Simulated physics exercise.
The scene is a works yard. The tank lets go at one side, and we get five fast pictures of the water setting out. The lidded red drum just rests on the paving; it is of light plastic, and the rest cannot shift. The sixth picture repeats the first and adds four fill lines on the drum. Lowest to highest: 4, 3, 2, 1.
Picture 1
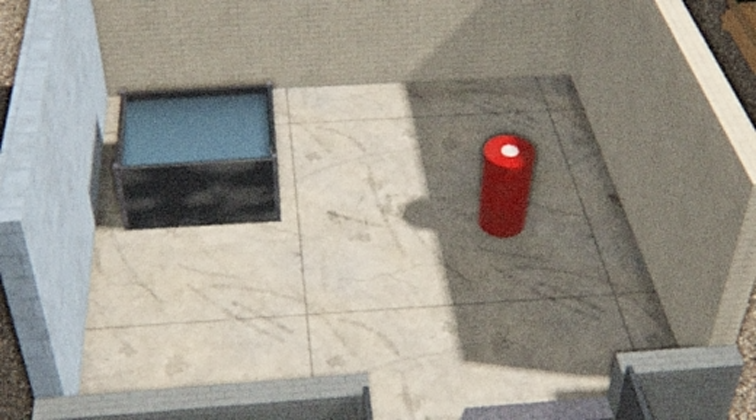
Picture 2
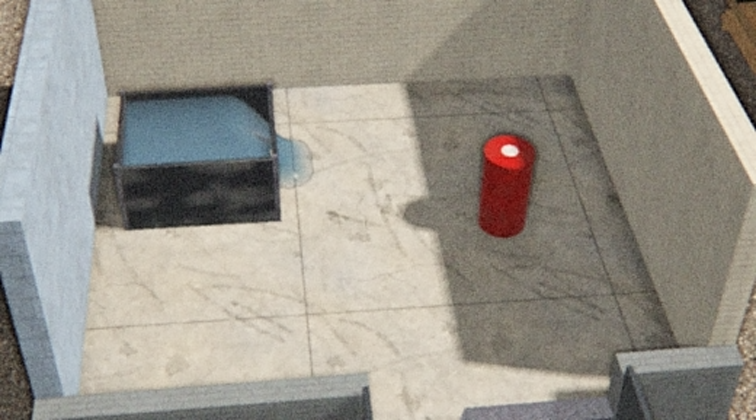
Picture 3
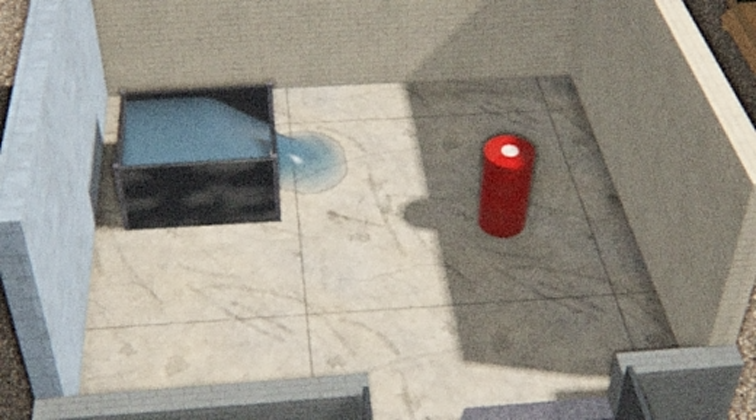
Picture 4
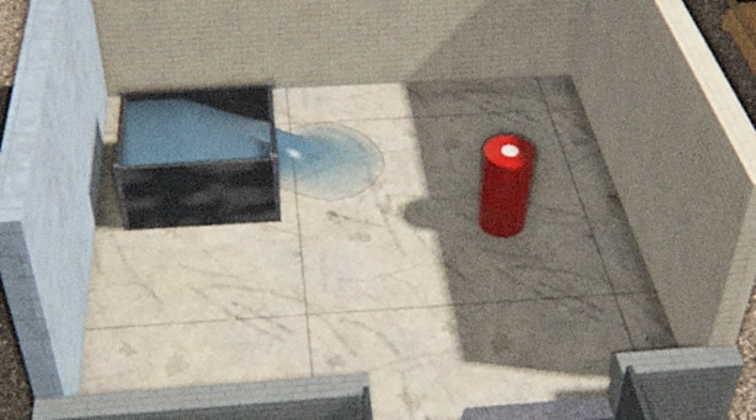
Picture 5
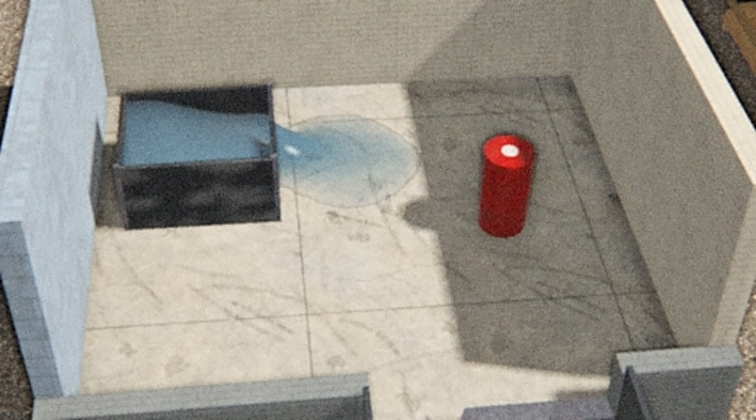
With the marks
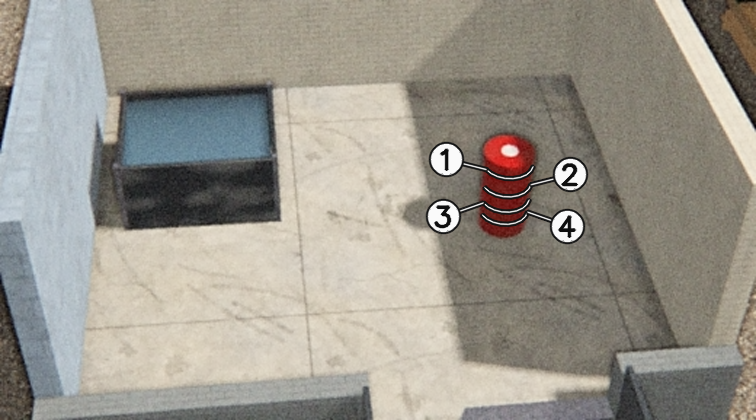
Dark open-topped tank of water in a walled yard pouring from its right side, a puddle spreading rightward across pale ground.
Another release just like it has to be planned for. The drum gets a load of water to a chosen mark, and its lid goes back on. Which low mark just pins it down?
It is 4.
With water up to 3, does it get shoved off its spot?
No, not at all.
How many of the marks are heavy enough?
All four.
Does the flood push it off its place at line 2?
No, that is safe.
On the marked copy, 1 at (513, 178); 2 at (511, 196); 3 at (509, 212); 4 at (508, 224); from the bottom up 4, 3, 2, 1.
With 1, it does not move.
With 2, it does not move.
With 3, it does not move.
With 4, it does not move.
